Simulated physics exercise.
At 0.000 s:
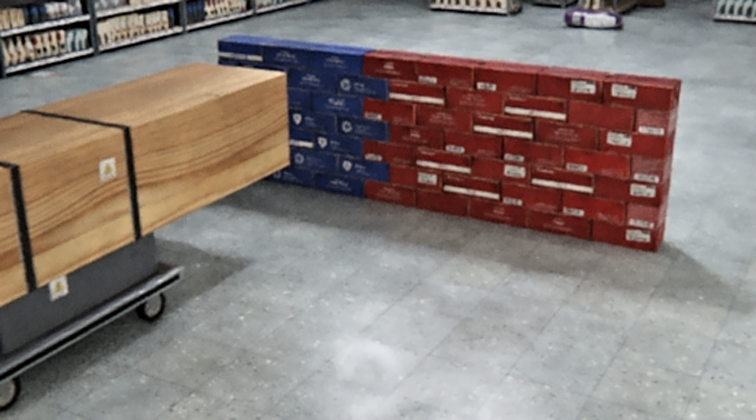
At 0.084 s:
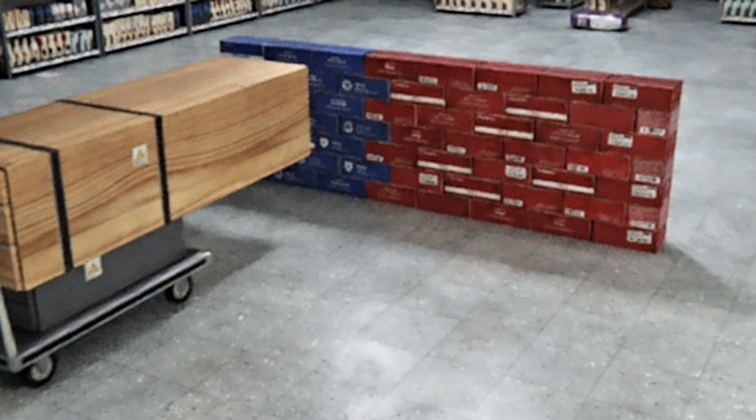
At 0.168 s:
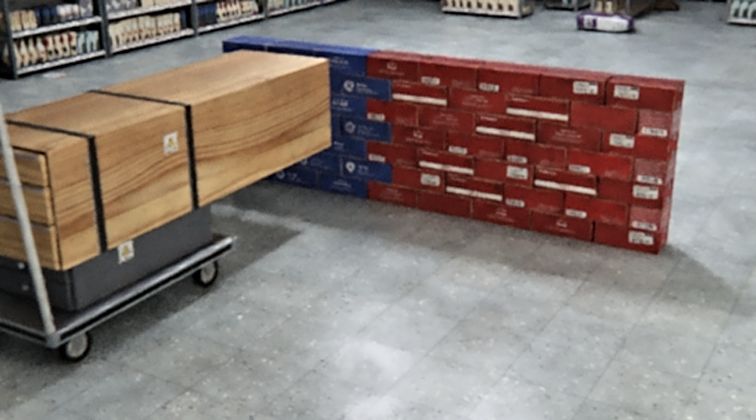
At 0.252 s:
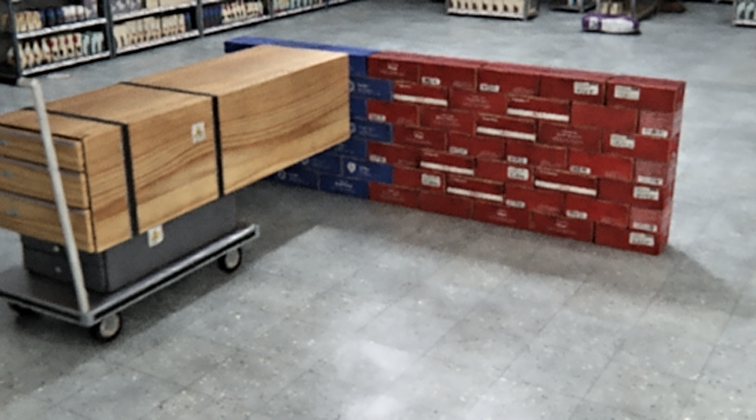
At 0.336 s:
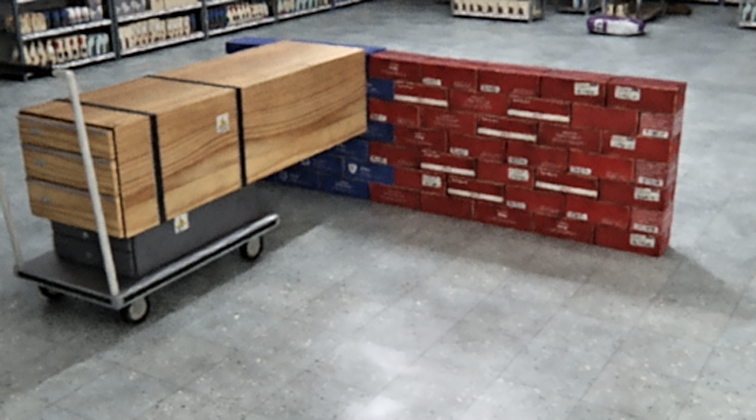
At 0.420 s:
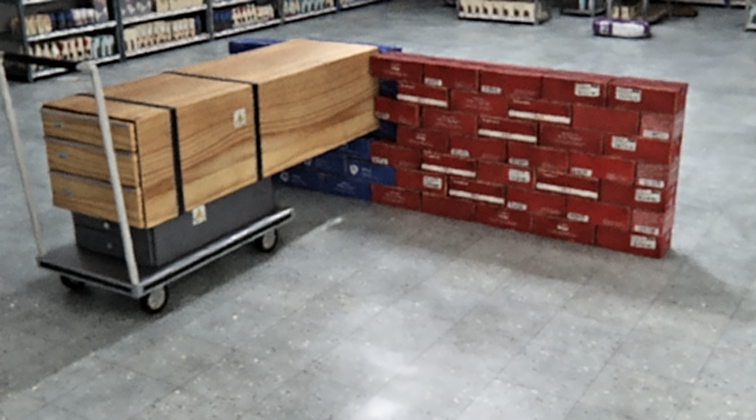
At first, a platform trolley carrying a long wooden load strapped with black bands stands at the left, short of a low wall of blue and red boxes. It rolls steadily rightward, its handle coming into view, and the load's front end reaches the blue section and pushes in, shifting some boxes.
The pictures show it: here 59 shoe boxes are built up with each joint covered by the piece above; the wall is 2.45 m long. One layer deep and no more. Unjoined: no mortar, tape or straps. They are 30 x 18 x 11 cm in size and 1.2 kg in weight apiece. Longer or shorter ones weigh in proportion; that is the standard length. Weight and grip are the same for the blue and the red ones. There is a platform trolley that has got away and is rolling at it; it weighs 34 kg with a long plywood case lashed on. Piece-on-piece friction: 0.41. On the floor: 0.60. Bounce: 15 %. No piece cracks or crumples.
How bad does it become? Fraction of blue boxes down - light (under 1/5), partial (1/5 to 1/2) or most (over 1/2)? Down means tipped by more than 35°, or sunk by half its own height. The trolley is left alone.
Most.
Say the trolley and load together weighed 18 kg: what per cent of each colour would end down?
Then red 10, blue 80 per cent.
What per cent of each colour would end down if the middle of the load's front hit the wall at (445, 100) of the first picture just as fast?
Result - red: 30 %; blue: 10 %.
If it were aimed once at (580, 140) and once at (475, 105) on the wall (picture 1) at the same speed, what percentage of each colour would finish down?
Down by colour - red: 70%, then 50%; blue: 0%, then 10%.
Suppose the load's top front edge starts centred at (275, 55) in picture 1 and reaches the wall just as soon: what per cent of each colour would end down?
Red 10%, blue 80%.
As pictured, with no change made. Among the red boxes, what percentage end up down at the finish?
The red group ends with 10% down.
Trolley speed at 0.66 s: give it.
Speed: Near 1.1 m/s.
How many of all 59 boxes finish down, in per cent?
30 per cent.
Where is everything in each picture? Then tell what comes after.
In the first picture (places mark the middle of the side facing us; the camera moves round a little), load (280, 104) 63 cm short of the wall; top blue box (335, 63); top red box (637, 96); nothing disturbed.
The second picture shows load (302, 96) 46 cm short of the wall; top blue box (337, 63).
The third picture shows load (323, 89) 29 cm short of the wall; top blue box (339, 63).
The fourth picture shows load (343, 82) 13 cm short of the wall.
The fifth picture shows load (360, 76) 30 mm into the wall's line; 10 disturbed, none down.
The sixth picture shows load 14 cm into the wall's line; top red box (642, 100); 19 disturbed, none down.
After 0.66 s, load 42 cm past the wall's line, still rolling; 10 of the 24 blue boxes down (10 of 59 in all colours); top blue box leaning 28°, 18 cm lower.
After 1.10 s, load 89 cm past the wall's line, still rolling; 14 of the 24 blue boxes down (18 of 59 in all colours); top blue box upside down.
At rest (2.3 s), load 1.04 m past the wall's line, stopped; 14 of the 24 blue boxes down (18 of 59 in all colours); top blue box upside down; top red box unmoved. That is 58 per cent. As the last picture would show them, middles, top blue box near (487, 142), top red box near (648, 95).
